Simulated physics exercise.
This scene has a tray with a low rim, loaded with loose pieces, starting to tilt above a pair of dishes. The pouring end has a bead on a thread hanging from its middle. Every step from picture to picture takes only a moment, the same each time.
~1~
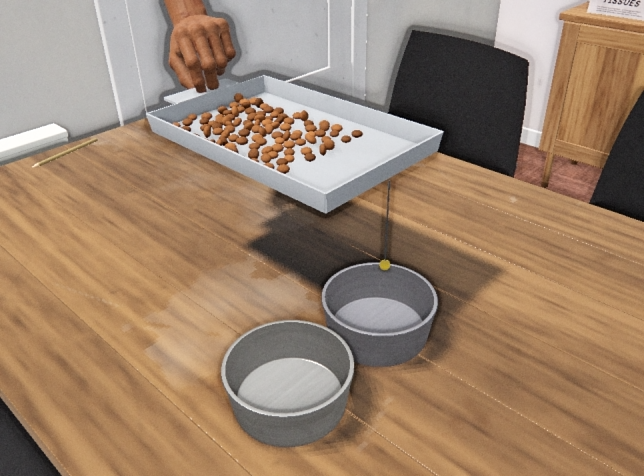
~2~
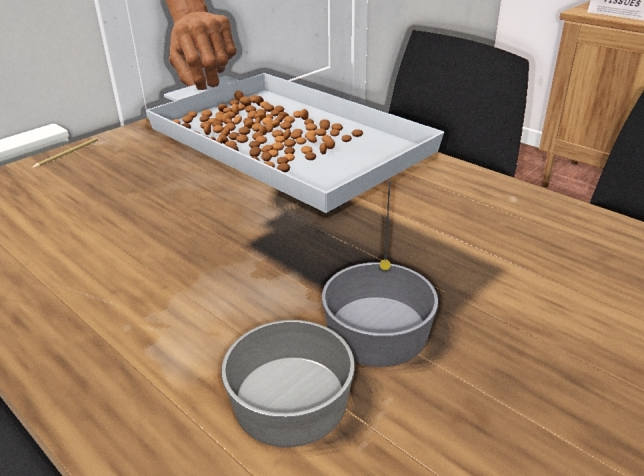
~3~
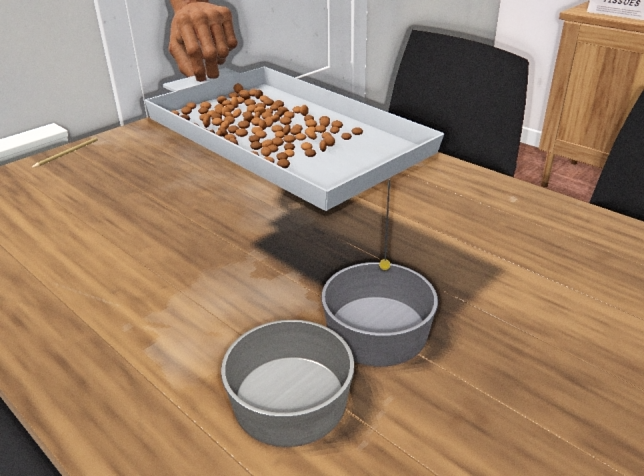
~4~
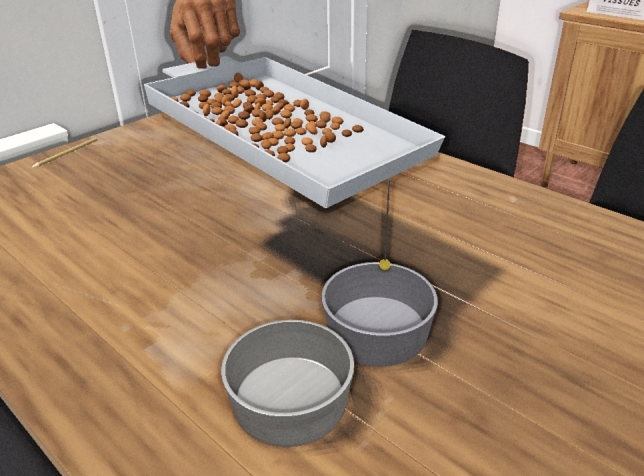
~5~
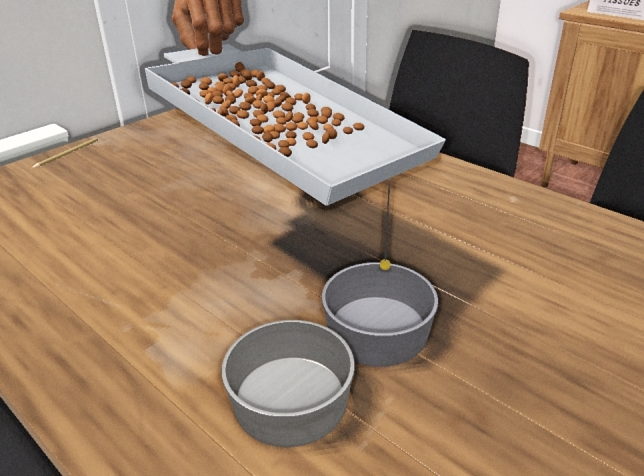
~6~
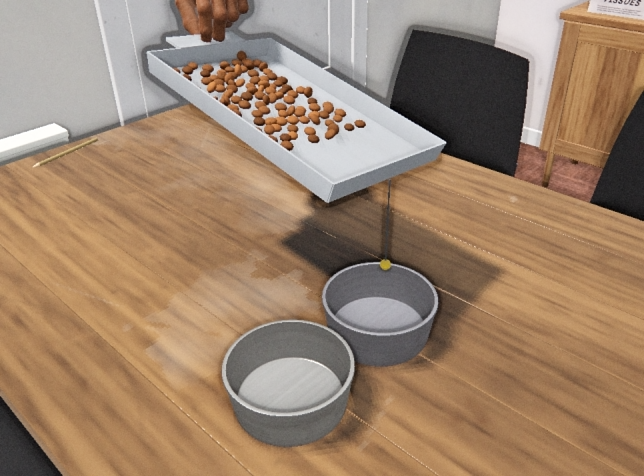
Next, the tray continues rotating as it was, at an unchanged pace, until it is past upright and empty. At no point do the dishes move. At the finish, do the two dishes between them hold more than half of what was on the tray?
No.
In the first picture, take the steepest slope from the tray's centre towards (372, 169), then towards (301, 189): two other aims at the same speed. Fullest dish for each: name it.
Okay, first try the right-side one, second try the right-side one.
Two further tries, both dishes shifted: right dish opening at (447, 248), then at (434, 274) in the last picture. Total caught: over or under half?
Taking them in turn, it's beyond half and then beyond half.
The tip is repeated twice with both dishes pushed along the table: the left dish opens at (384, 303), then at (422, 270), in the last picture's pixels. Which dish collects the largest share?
Well, first the dish at right, then the dish at left.
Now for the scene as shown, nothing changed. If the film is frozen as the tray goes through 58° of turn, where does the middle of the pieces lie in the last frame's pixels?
Around (402, 138).
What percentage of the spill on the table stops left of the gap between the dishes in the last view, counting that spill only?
Roughly 0 percent.
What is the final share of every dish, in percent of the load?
Near 0 in a hundred for the left dish; near 0 for the right dish.
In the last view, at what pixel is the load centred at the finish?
Resting centre, last frame: Roughly (446, 280).
Soon after the last picture, tray tipped steeply; nearly all on the tray; a stray few in the air.
A little later, tray tipped right over; about a third on the tray; about a third outside both; about a quarter in the air.
Later still, tray tipped past a quarter turn; a stray few in the right dish; nearly all outside both.
At rest, tray tipped past a quarter turn; none in the left dish; a stray few in the right dish; nearly all outside both.
